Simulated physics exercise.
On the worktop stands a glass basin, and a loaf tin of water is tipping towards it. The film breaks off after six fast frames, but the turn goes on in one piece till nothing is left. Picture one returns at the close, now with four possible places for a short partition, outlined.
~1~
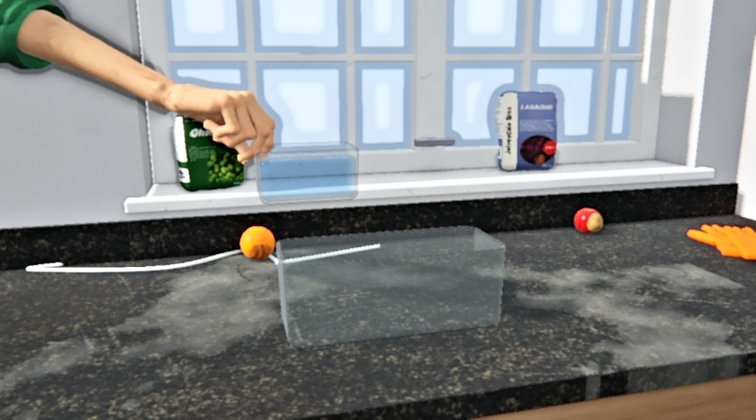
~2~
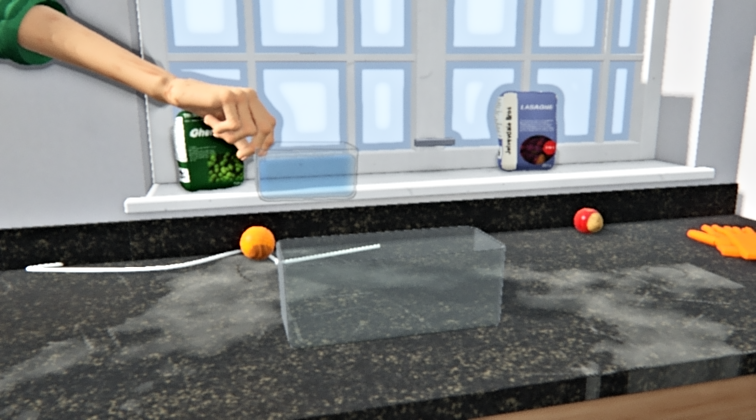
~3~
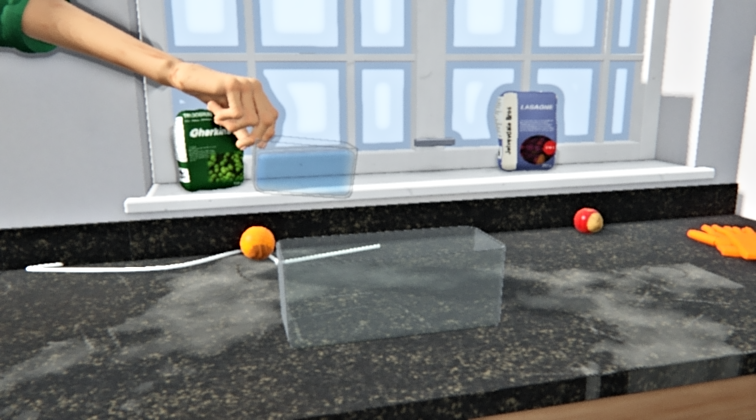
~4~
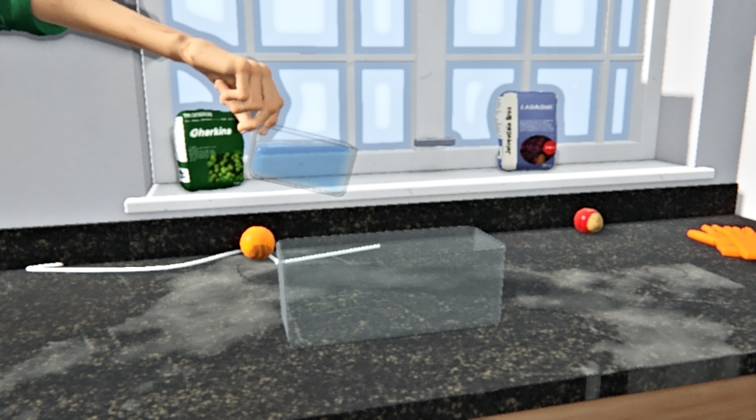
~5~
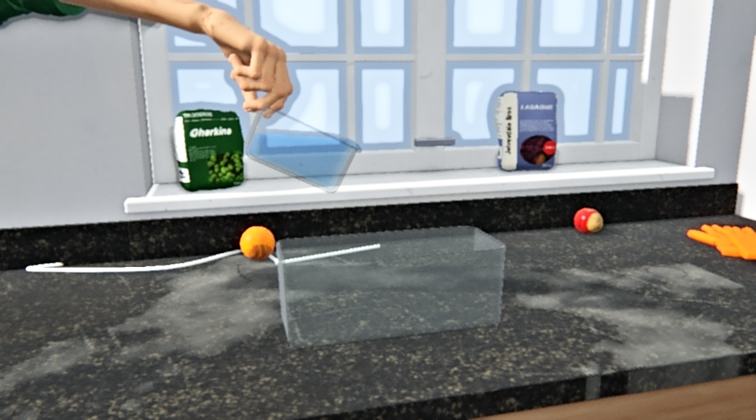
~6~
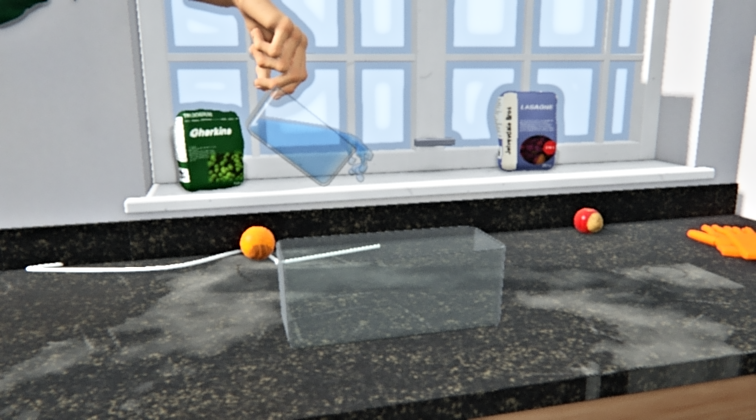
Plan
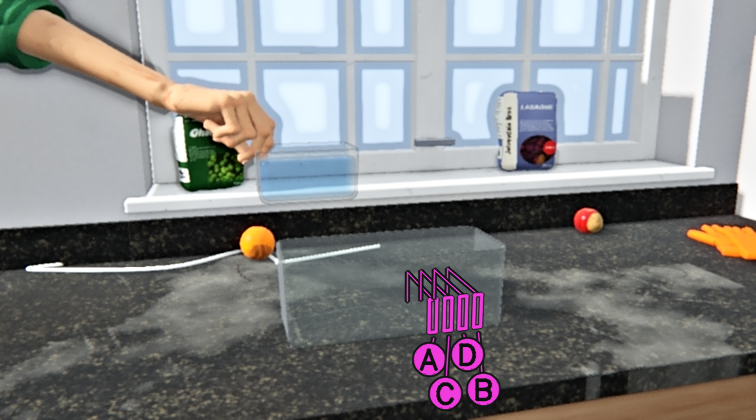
A clear container of blue water, gripped by a hand above an empty glass basin on the dark worktop, stayed level at first, then tilted steadily to the right until water came over its lip.
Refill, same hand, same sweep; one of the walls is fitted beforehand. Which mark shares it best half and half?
C beats the others.
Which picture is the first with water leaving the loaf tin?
In picture 5.
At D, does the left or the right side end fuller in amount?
The left one.
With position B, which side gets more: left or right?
The left side.
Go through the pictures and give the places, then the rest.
Upright, lip at (351, 145); basin from (289, 348) to (498, 323); nothing has left yet.
Upright, lip at (351, 145); nothing has left yet.
Tipped about 7°, lip at (351, 145); nothing has left yet.
Tipped about 15°, lip at (351, 145); nothing has left yet.
Tipped about 26°, lip at (351, 145); water is over the lip, down to (355, 149).
Tipped about 39°, lip at (351, 145); water is over the lip, down to (356, 177).
On the marked copy, A at (433, 337); B at (478, 332); C at (448, 336); D at (463, 334).
With A, about 30 % ends left of the wall and 65 % right of it; 5 % is lost outside.
With B, about 88 % ends left of the wall and 4 % right of it; 8 % is lost outside.
With C, about 50 % ends left of the wall and 44 % right of it; 7 % is lost outside.
With D, about 73 % ends left of the wall and 22 % right of it; 5 % is lost outside.
